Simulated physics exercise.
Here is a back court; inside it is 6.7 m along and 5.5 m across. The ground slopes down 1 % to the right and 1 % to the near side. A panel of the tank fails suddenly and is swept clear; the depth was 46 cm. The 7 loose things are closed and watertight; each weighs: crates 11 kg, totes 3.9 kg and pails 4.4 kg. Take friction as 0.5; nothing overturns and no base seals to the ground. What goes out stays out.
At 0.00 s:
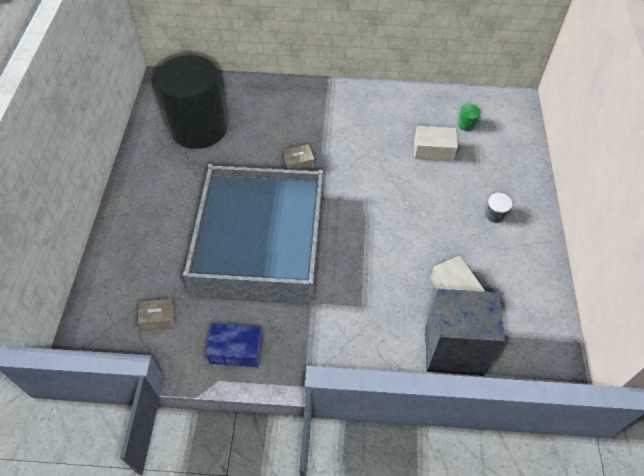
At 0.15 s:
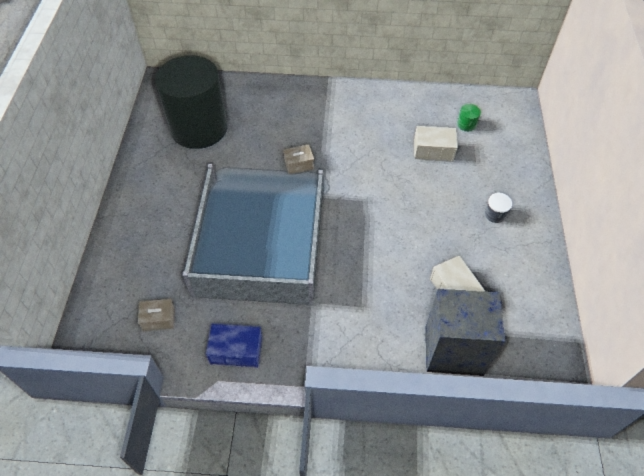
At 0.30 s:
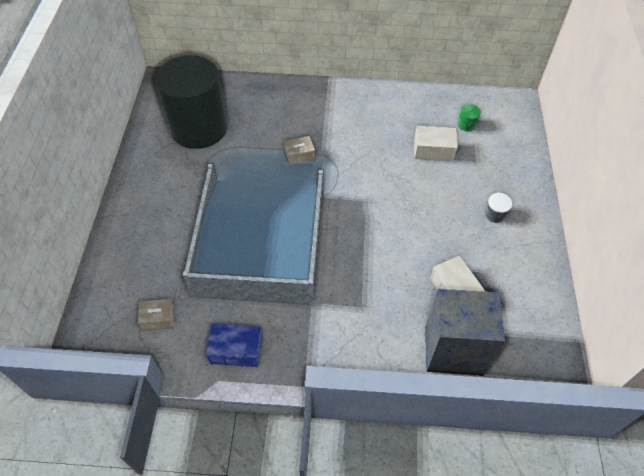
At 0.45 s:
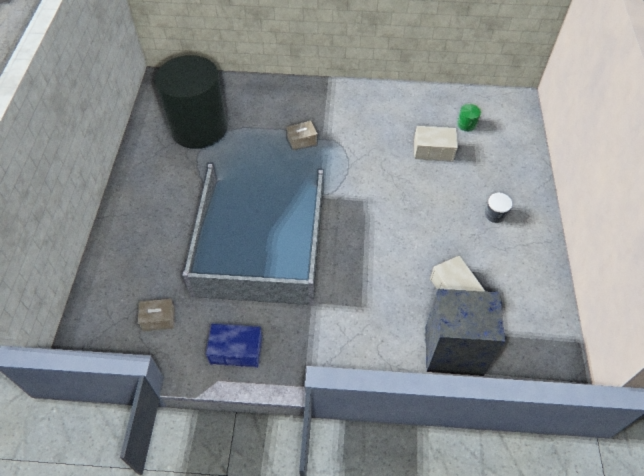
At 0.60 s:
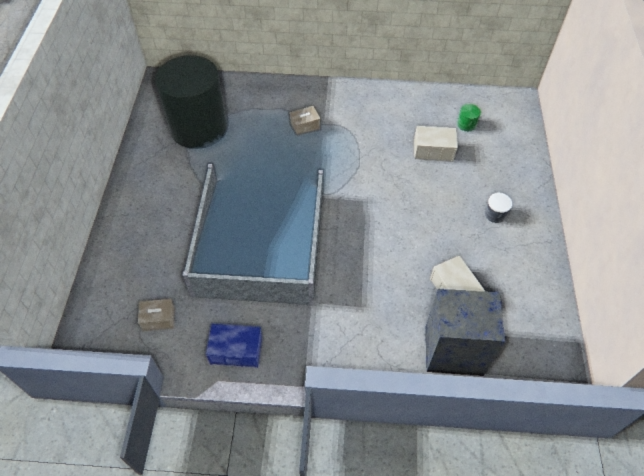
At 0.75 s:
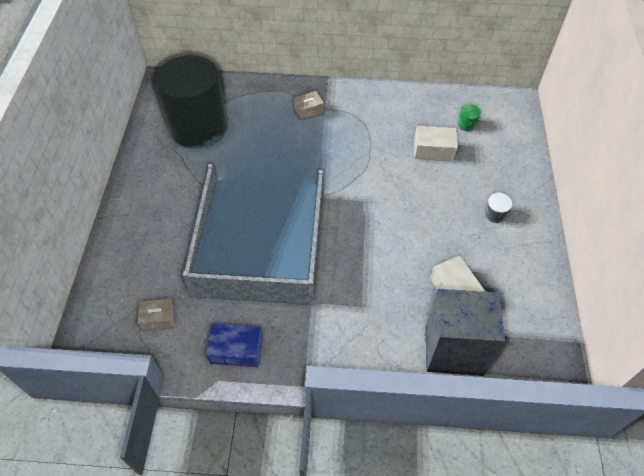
In a walled back court, a rectangular tank of water stands among scattered crates, pails and a large dark drum. The tank's far panel disappears and water pours out through the gap, pushing a small brown crate toward the back wall as a rounded sheet spreads across the ground behind the tank.
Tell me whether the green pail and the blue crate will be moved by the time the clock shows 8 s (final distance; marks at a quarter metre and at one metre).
The green pail ends far away; the blue crate holds its place.
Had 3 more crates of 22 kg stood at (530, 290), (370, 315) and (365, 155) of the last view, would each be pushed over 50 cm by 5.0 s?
In turn: Short of it, short of it, less.
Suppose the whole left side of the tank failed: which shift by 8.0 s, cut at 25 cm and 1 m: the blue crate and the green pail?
Then the blue crate travels far, the green pail stays put.
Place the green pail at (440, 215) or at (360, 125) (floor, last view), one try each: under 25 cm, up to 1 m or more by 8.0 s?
In turn: It barely shifts; it ends far away.
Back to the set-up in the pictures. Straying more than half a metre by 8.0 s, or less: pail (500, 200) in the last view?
Answer: Under.
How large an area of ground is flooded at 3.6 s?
Roughly 18 m2.
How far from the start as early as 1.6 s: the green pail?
Roughly 0 cm by then.
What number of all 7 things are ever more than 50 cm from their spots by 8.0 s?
That makes 4.
After 1.6 s the green pail is near (470, 111), 0.0 m from its start, aground; the blue crate is near (233, 340), 0.0 m from its start, aground; 0 of 7 are out; 1 afloat.
After 3.6 s the green pail is near (492, 129), 0.5 m from its start, aground; the blue crate is near (233, 340), 0.0 m from its start, aground; 0 of 7 are out; 1 afloat.
After 5.6 s the green pail is near (524, 210), 2.0 m from its start, aground; the blue crate is near (233, 340), 0.0 m from its start, aground; 0 of 7 are out; 1 afloat.
After 8.0 s the green pail is near (513, 275), 3.0 m from its start, aground; the blue crate is near (233, 340), 0.0 m from its start, aground; 1 of 7 are out; 1 afloat.
